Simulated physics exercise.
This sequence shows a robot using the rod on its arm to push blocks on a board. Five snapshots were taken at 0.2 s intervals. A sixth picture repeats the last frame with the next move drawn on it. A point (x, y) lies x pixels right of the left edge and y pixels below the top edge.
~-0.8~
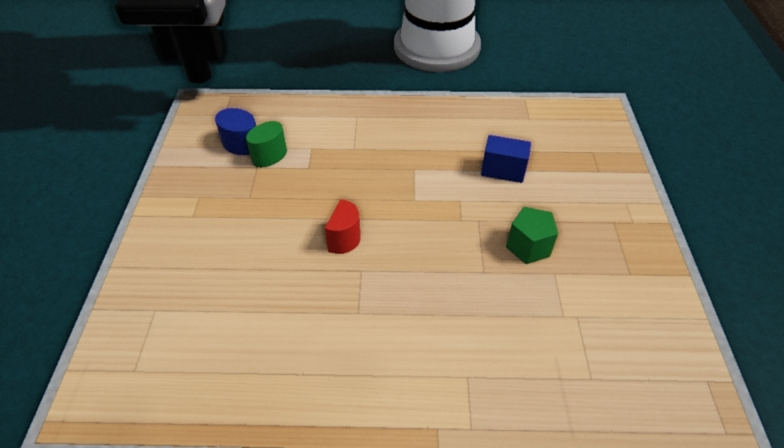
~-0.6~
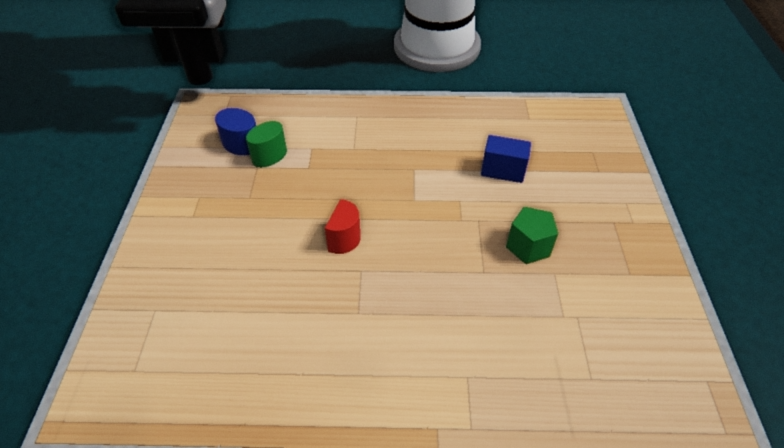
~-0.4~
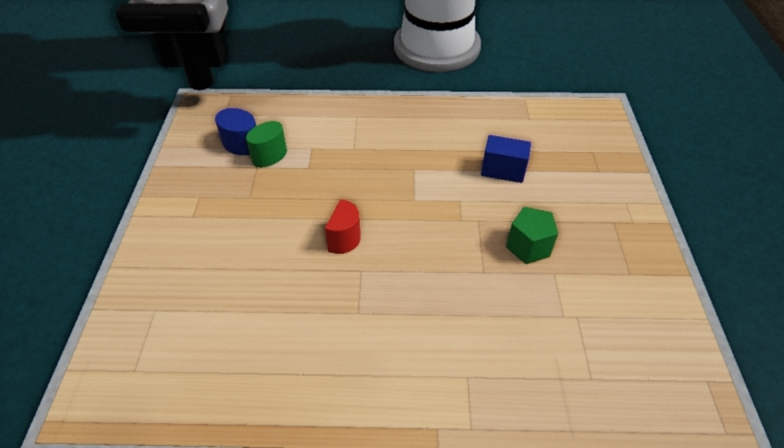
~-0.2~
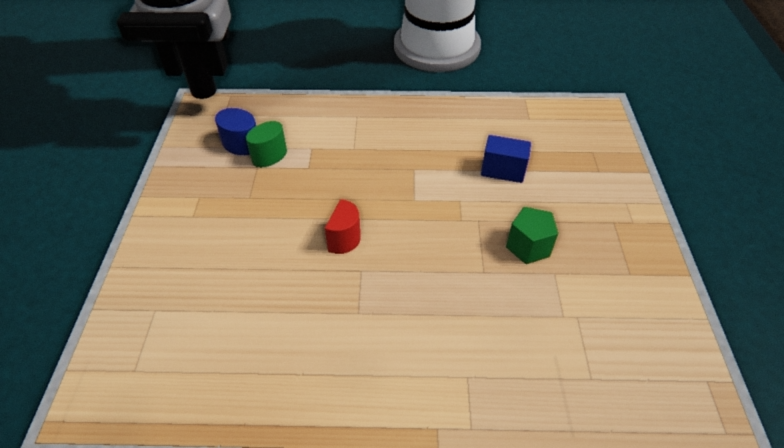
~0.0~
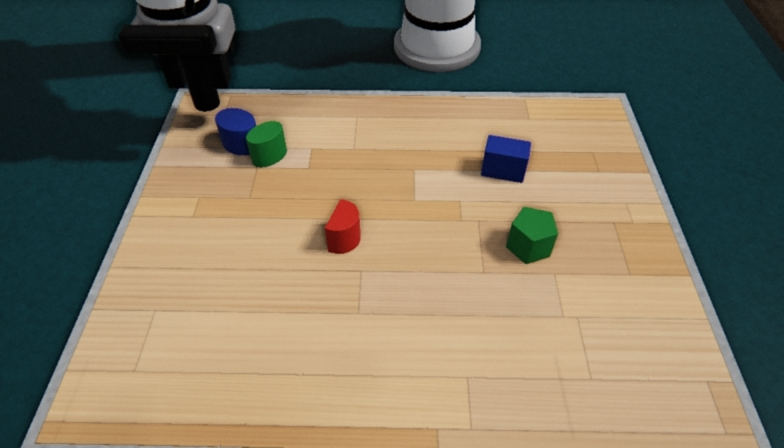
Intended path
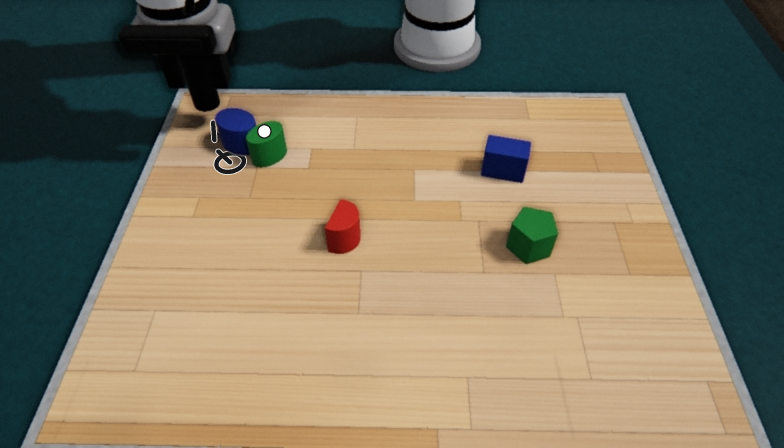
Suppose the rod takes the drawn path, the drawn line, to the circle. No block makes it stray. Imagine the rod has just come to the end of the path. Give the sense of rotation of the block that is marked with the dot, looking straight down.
Looking from above, the answer is clockwise.
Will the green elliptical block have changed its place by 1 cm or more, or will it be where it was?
It is no longer where it was.
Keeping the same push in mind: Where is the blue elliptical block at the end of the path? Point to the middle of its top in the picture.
I predict (260, 133).
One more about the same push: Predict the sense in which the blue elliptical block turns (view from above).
Short answer: Counterclockwise.
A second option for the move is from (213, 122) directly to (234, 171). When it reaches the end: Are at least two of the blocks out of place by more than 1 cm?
Yes, that is what happens.
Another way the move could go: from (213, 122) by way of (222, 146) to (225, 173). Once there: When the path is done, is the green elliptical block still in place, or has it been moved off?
Well, the green elliptical block shifts from its place.
The drawn path runs from (213, 122) by way of (215, 144) to (230, 162); the dot is on the green elliptical block.
The first path, step by step. Halfway along, rod (209, 126); blue elliptical block (241, 125), turned 20° anticlockwise; green elliptical block (273, 134).
At the end, rod (225, 144); blue elliptical block (260, 133), turned 60° anticlockwise; green elliptical block (298, 135), turned 20° clockwise.
